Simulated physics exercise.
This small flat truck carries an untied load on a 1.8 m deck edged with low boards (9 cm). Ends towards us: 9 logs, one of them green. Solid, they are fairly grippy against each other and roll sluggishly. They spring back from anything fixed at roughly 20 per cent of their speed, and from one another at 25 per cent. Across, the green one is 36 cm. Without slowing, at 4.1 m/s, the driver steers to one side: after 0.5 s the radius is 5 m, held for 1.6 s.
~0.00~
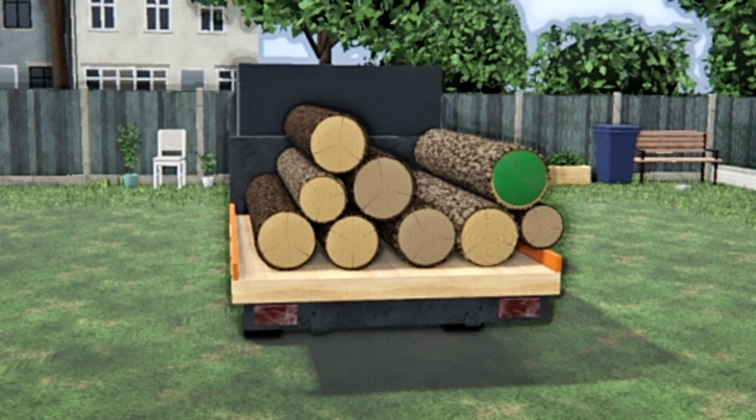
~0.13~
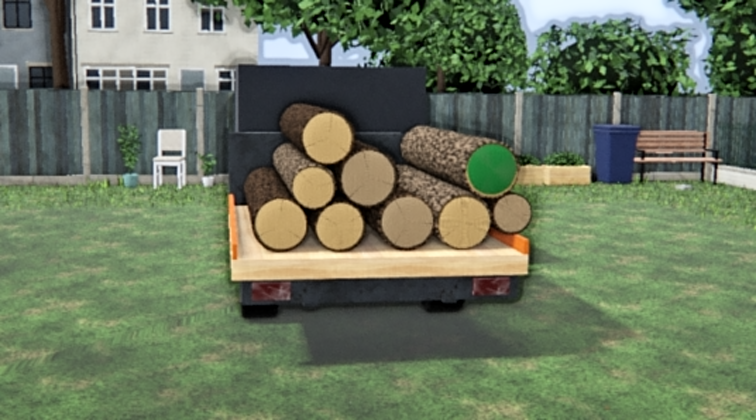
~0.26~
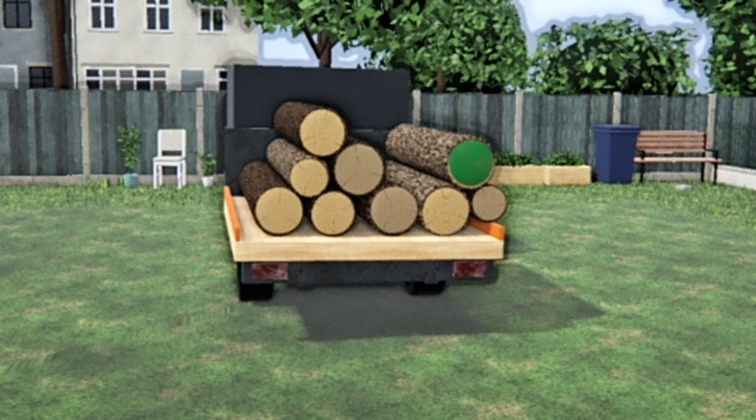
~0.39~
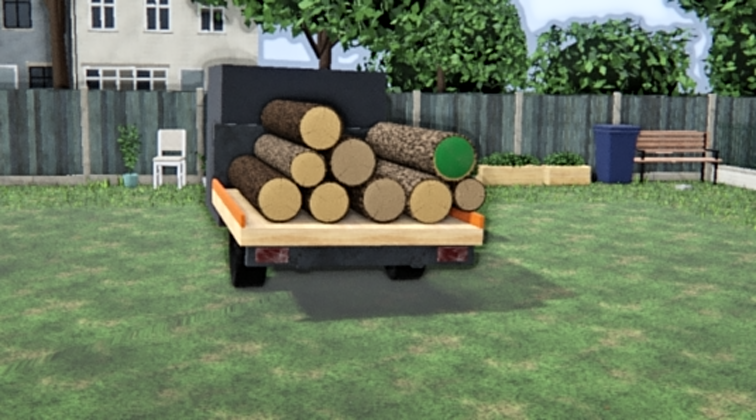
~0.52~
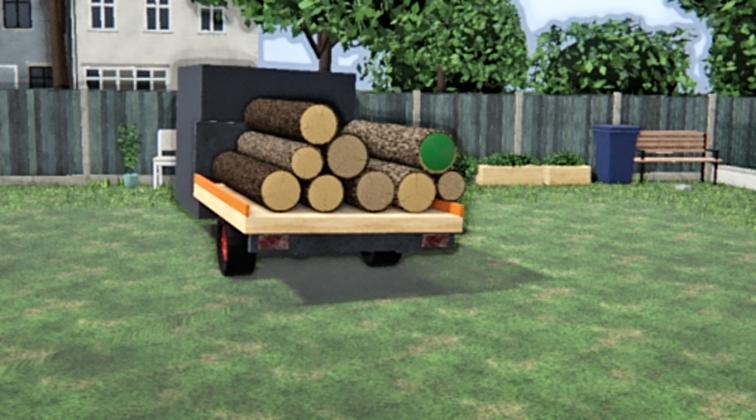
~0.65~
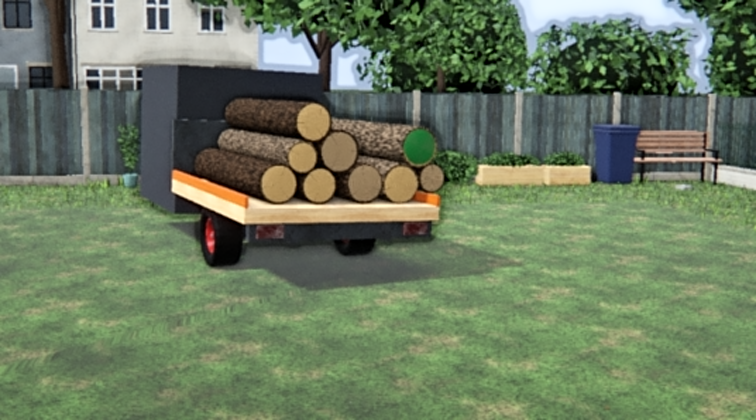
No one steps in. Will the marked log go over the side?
Green log: Off.
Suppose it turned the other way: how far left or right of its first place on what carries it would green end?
Net shift: Near 15 cm left.
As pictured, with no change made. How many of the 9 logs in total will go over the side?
Exactly 2.
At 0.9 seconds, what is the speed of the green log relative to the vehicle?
Speed: Approx. 2.0 m/s.
Then, 0.9 s in, green is over the right board and falling; 2 gone from the deck.
Then, 1.0 s in, green is over the right board and falling; 2 gone from the deck.
Then, 1.2 s in, green is over the right board and gone; 2 gone from the deck.
In the end (2.6 s), green is over the right board and gone; 2 gone from the deck.
